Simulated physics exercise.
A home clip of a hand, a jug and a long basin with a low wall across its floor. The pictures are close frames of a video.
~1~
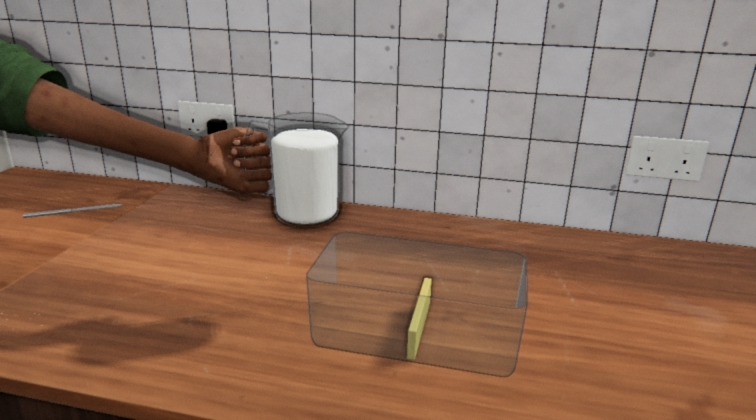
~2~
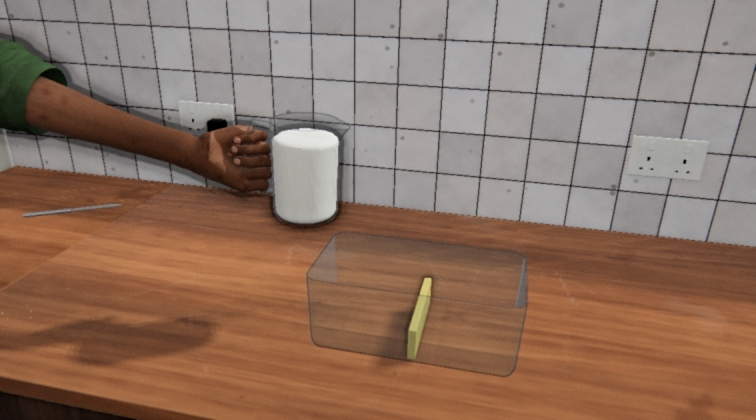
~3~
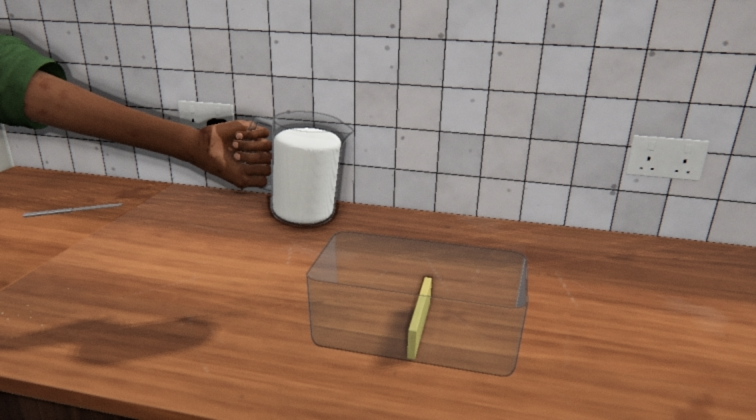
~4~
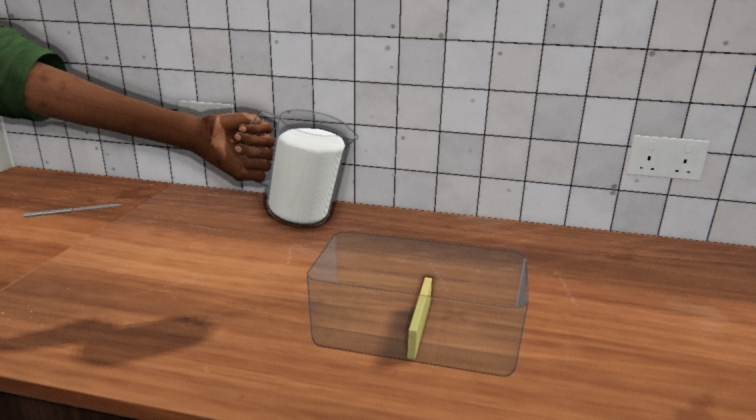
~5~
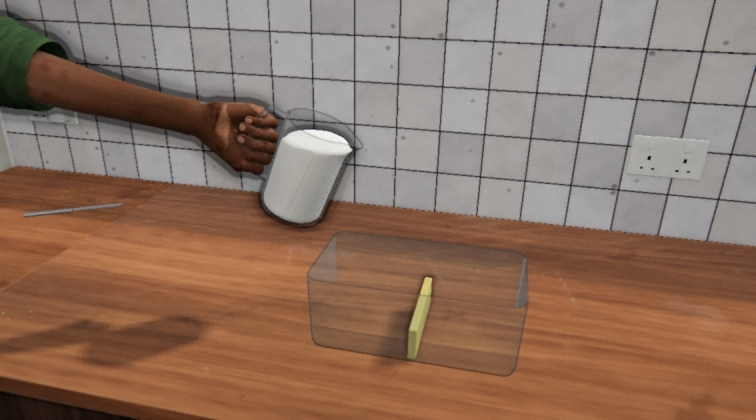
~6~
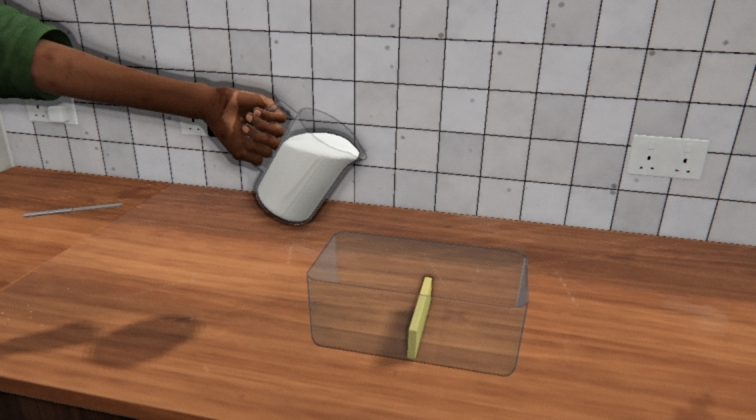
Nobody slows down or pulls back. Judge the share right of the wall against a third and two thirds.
It comes to under a third.
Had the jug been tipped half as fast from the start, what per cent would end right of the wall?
About 5 per cent.
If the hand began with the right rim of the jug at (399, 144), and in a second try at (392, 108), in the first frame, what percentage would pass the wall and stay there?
About 95 and 90 per cent.
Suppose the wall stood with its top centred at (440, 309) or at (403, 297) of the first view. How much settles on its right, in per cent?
Near 5 % and 45 %.
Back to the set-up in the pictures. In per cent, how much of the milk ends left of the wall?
Some 90 per cent.
A moment on, the jug is tipped on its side and 70 per cent is still to pour, 9 is left of the wall and 0 right of it.
Next, the jug is tipped right over and 31 per cent is still to pour, 49 is left of the wall and 1 right of it.
Then the jug is tipped right over and 10 per cent is still to pour, 75 is left of the wall and 3 right of it.
Later the jug is tipped right over and 2 per cent is still to pour, 87 is left of the wall and 4 right of it.
Finally, 90 per cent lies left of the wall, 5 right of it and 5 outside.
